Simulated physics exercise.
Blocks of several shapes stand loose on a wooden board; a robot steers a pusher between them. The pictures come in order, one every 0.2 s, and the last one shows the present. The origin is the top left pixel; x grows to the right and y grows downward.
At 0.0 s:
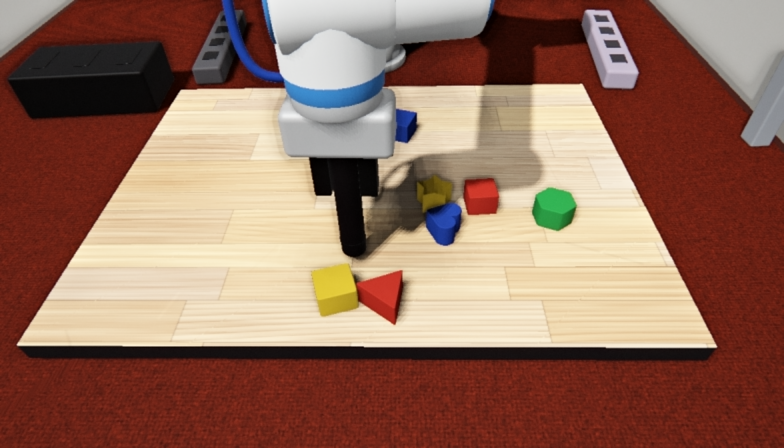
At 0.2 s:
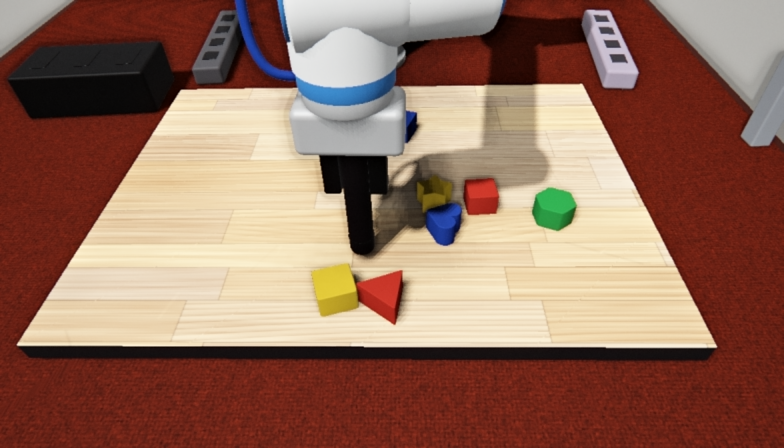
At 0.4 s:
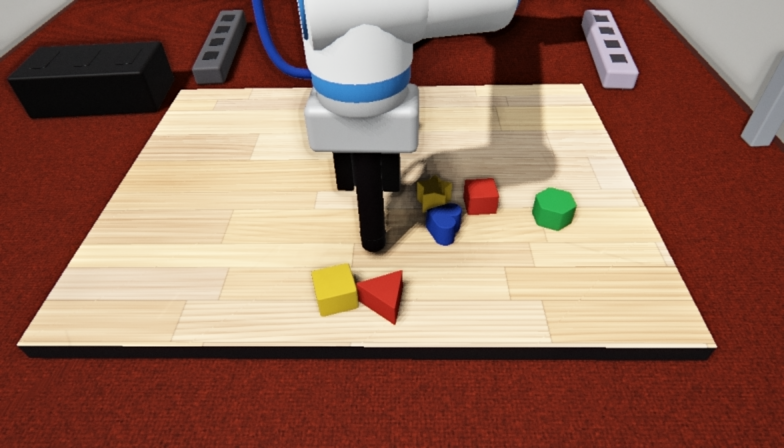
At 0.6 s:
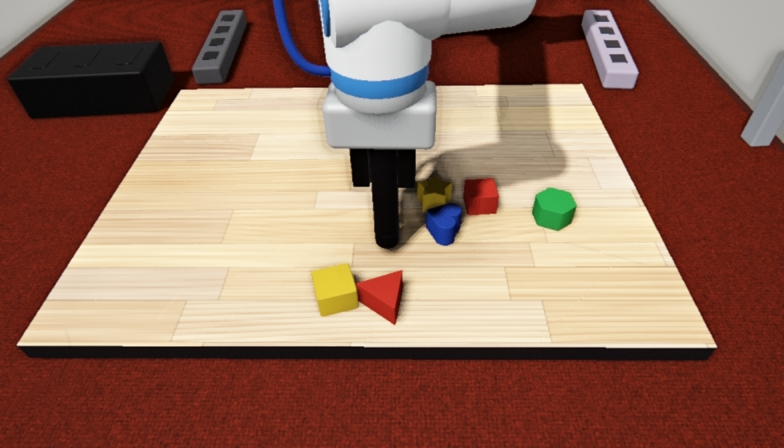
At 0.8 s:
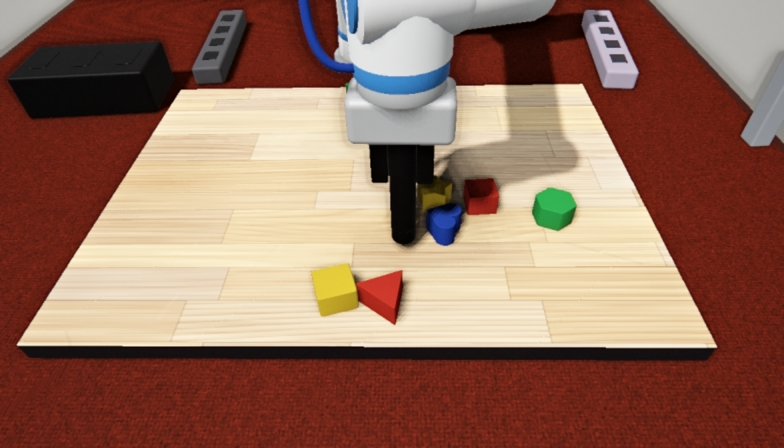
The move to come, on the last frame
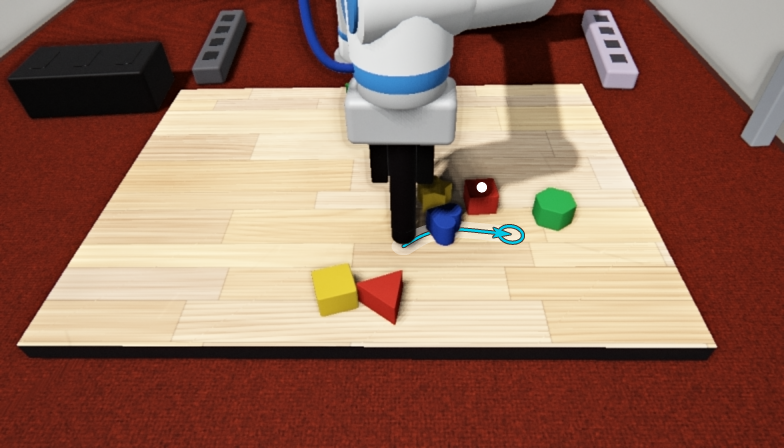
A robot arm slid its black pusher steadily to the right across the wooden board, ending up close beside the blue heart and yellow star, while the scattered colored blocks all stayed still.
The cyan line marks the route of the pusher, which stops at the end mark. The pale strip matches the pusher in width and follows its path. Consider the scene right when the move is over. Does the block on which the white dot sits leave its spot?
No, that is not how it ends up.
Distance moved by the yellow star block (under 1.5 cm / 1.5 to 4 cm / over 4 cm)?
The answer is under 1.5 cm.
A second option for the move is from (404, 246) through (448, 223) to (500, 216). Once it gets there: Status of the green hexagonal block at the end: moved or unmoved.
At the moment the path ends, the green hexagonal block still stands where it did.
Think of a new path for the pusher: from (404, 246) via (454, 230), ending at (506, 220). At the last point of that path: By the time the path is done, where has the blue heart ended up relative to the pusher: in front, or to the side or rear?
The blue heart is leading.
Path on the board, from (404, 246) through (435, 231) and (473, 230) to (511, 234); the dot is on the red square block.
On the path given first. One third of the way, pusher (436, 222); blue heart (462, 210), turned 15° clockwise.
Two thirds of the way, pusher (474, 221); blue heart (500, 208).
At the end, pusher (513, 225); yellow star block in place; blue heart (534, 204), turned 35° anticlockwise; red square block in place; green hexagonal block (562, 197), turned 15° clockwise.
